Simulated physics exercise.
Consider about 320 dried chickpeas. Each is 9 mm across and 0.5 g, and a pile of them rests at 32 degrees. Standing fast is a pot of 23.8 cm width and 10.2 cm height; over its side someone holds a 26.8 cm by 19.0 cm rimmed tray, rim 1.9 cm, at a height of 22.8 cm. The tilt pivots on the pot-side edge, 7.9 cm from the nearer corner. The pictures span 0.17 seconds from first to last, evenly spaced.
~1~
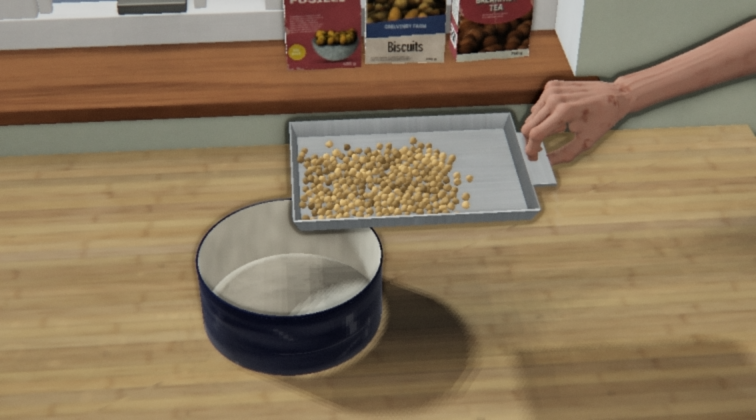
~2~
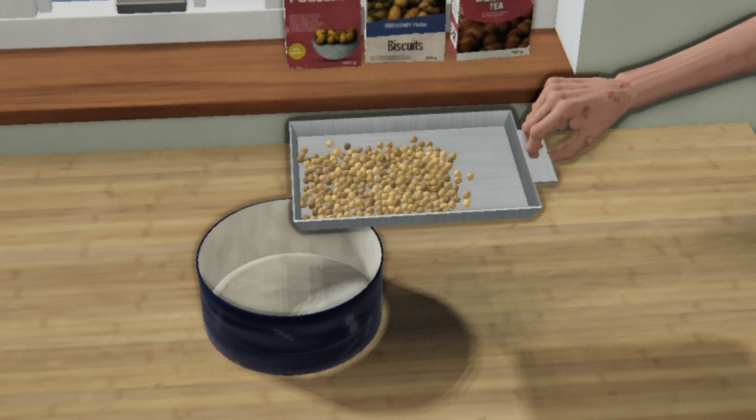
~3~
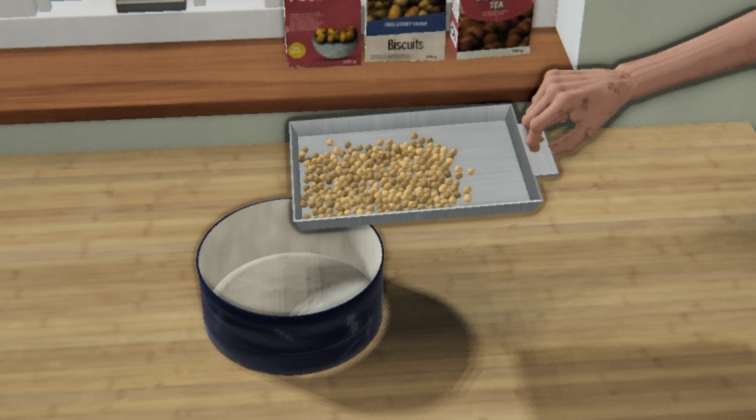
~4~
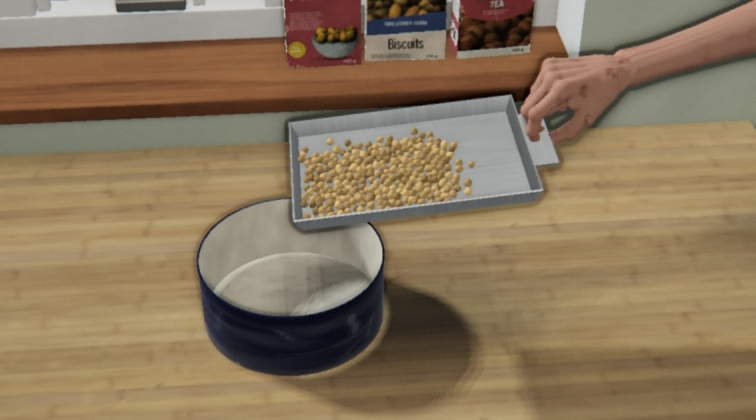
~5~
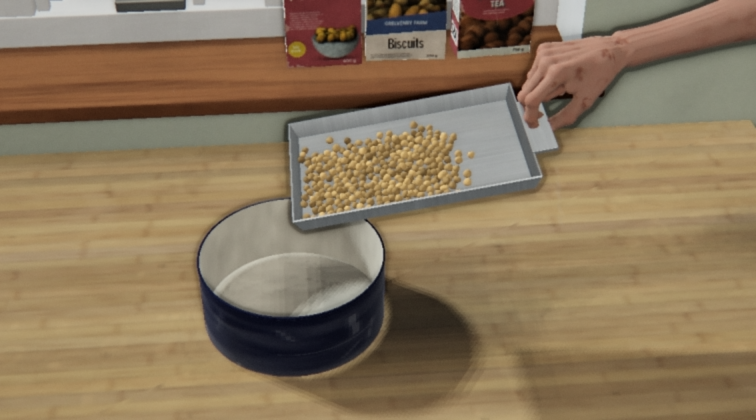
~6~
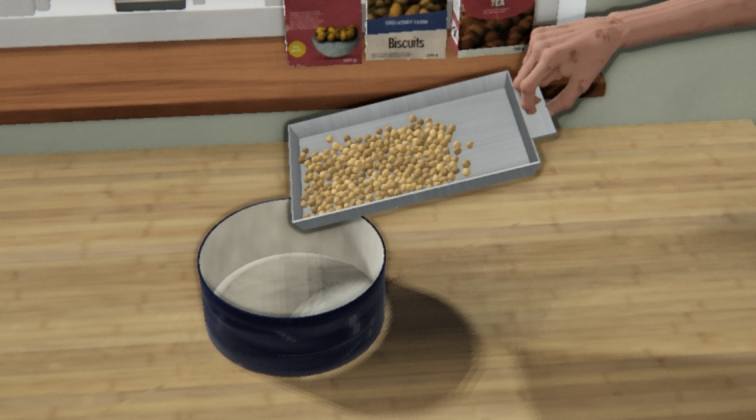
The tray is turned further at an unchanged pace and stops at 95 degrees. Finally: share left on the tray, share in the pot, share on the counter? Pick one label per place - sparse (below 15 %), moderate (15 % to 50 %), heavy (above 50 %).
Tray: Sparse; pot: Heavy; counter: Sparse.
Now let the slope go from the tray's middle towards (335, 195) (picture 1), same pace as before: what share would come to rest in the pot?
Near 65 percent, give or take.
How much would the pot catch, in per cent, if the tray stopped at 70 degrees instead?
Roughly 65 percent.
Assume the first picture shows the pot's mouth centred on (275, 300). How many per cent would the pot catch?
The share would be some 50 per cent.
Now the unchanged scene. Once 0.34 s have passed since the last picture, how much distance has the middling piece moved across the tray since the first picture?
Displacement on the tray: Roughly 4 cm.
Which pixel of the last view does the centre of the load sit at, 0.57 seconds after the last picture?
Look about (290, 171) in the last view.
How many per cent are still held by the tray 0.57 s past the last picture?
Reading: Approx. 75%.
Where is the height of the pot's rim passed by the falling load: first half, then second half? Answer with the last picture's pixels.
It passes about (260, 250) first and (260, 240) afterwards.
Then, 0.34 s after the last picture, tilt 54 degrees; the tray holds 100 %, the pot 0 %.
Then, 0.57 s after the last picture, tilt 80 degrees; the tray holds 75 %, the pot 5 %.
Then, 0.91 s after the last picture, tilt 95 degrees; the tray holds 0 %, the pot 85 %.
In the end, tray 0 %, pot 95 %, counter 10 %.
